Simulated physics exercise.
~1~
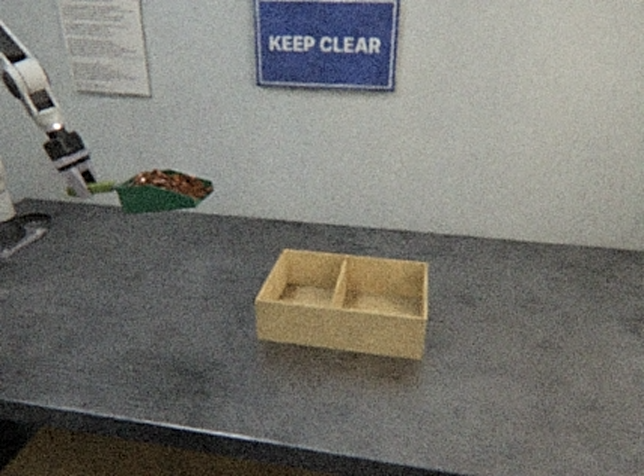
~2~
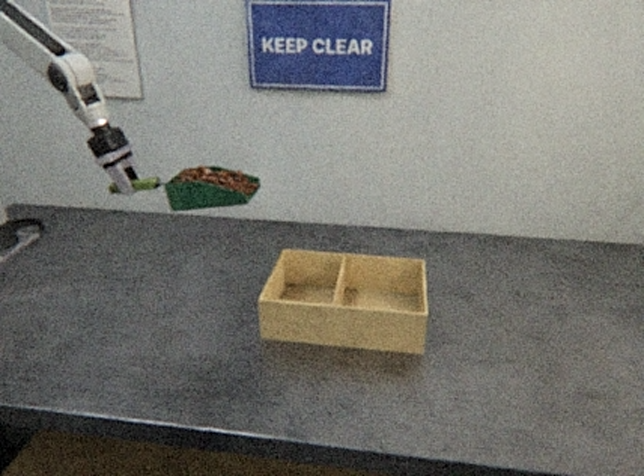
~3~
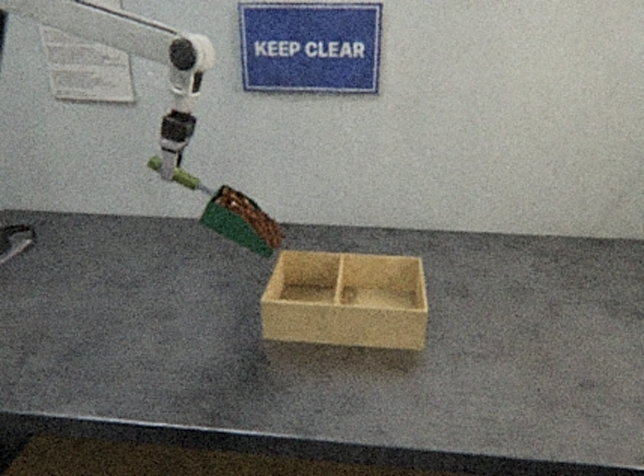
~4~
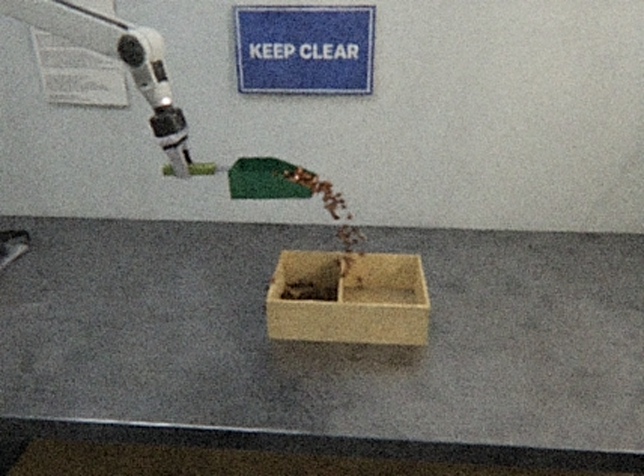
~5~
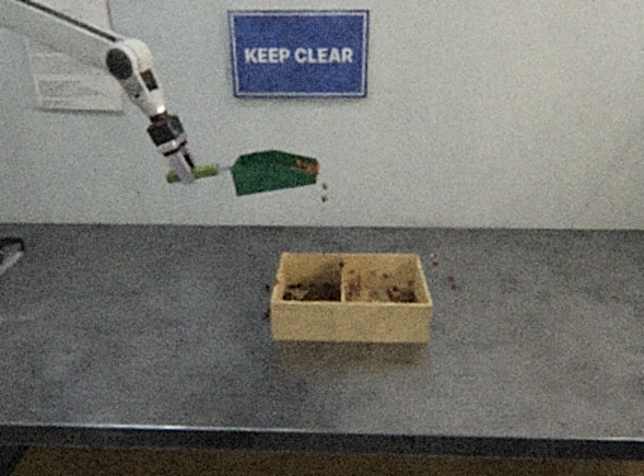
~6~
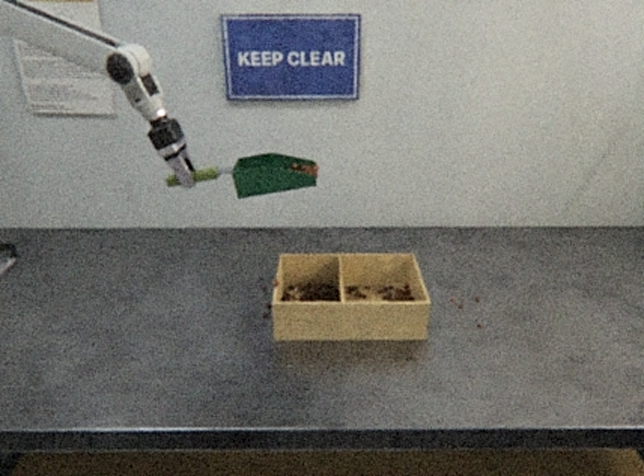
A robot arm carried a green scoop heaped with brown pellets rightward to a divided wooden box, tipped it and poured into both parts, then levelled off and held still, with some pellets left in the scoop and a few scattered on the table.
